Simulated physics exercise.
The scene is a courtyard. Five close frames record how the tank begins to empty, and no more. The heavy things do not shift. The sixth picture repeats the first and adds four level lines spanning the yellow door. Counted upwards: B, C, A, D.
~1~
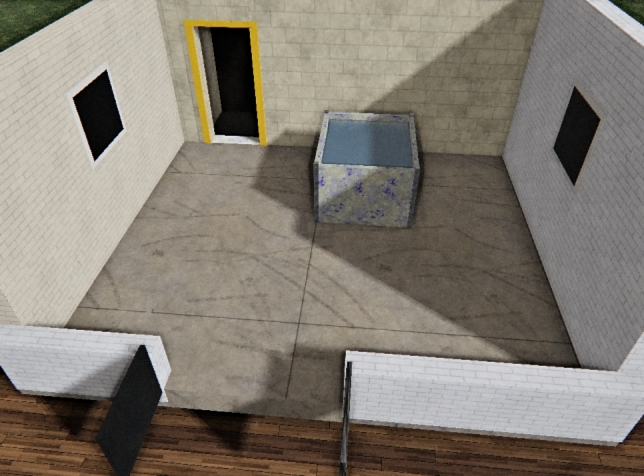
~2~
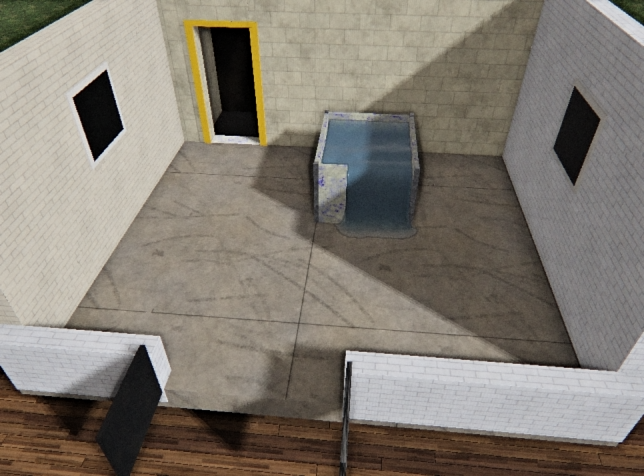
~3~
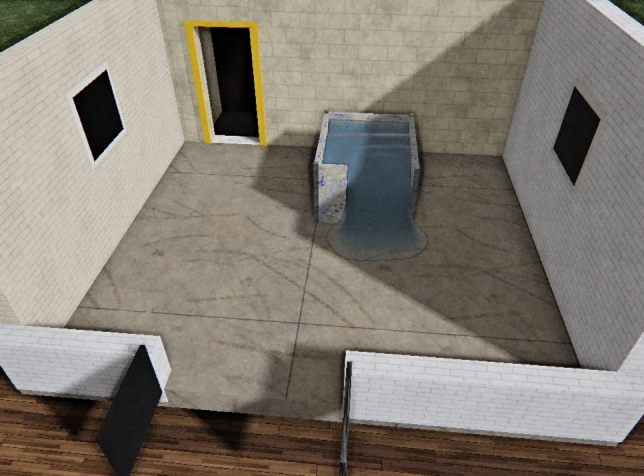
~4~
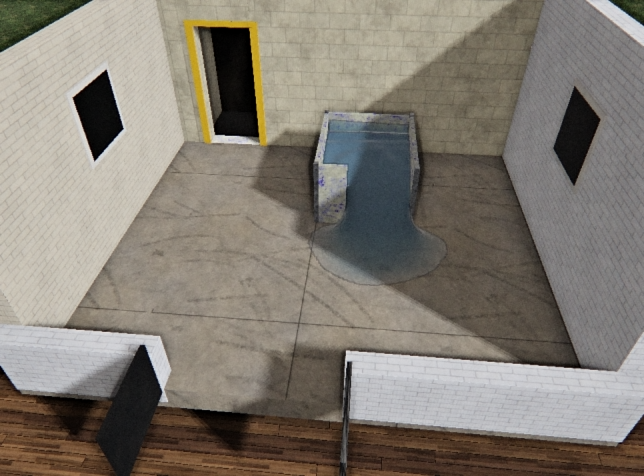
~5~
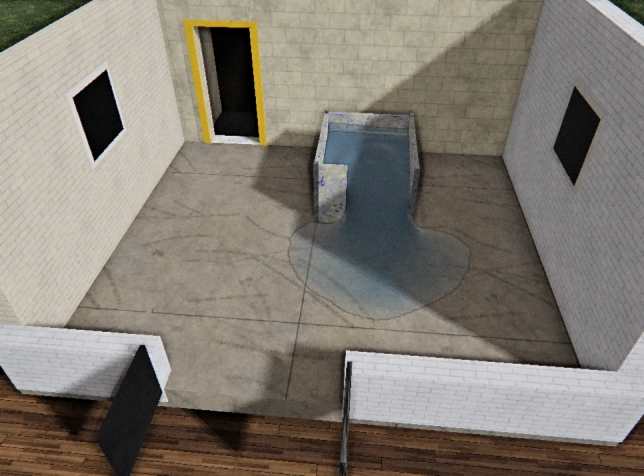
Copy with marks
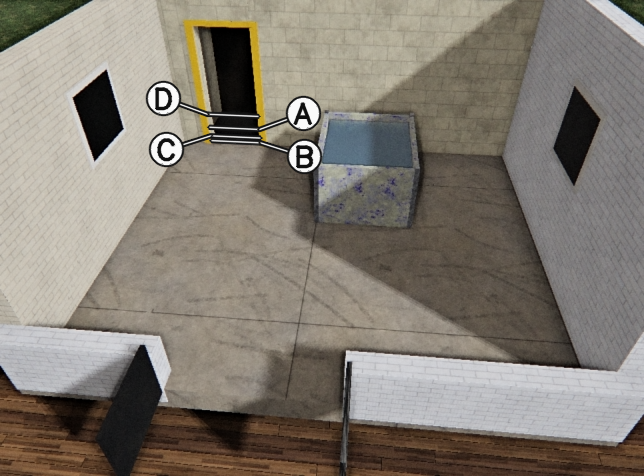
We see a walled courtyard with a yellow-framed doorway and a tank of still water; then part of the tank's front is open, and water pours out, spreading forward across the floor in a widening, rounded puddle.
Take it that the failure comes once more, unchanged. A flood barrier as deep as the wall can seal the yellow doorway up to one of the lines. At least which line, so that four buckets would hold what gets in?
B.
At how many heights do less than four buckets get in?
All of the four.
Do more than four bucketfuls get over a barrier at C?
No, not at all.
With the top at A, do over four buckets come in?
No.
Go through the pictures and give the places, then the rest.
The first picture shows water in the tank at rest, its middle at (367, 143); foot of the yellow doorway at (236, 144); open gate at (251, 340).
The second picture shows front seen at (411, 231), 1 % of the ground wet.
The third picture shows front seen at (340, 249), 3 % of the ground wet.
The fourth picture shows front seen at (361, 279), 6 % of the ground wet.
The fifth picture shows front seen at (385, 314), 12 % of the ground wet.
On the marked copy, A at (234, 128); B at (236, 141); C at (235, 136); D at (232, 115); from the bottom up B, C, A, D.
If A is chosen, nothing gets over.
If B is chosen, a splash gets over, under a bucket.
If C is chosen, nothing gets over.
If D is chosen, nothing gets over.
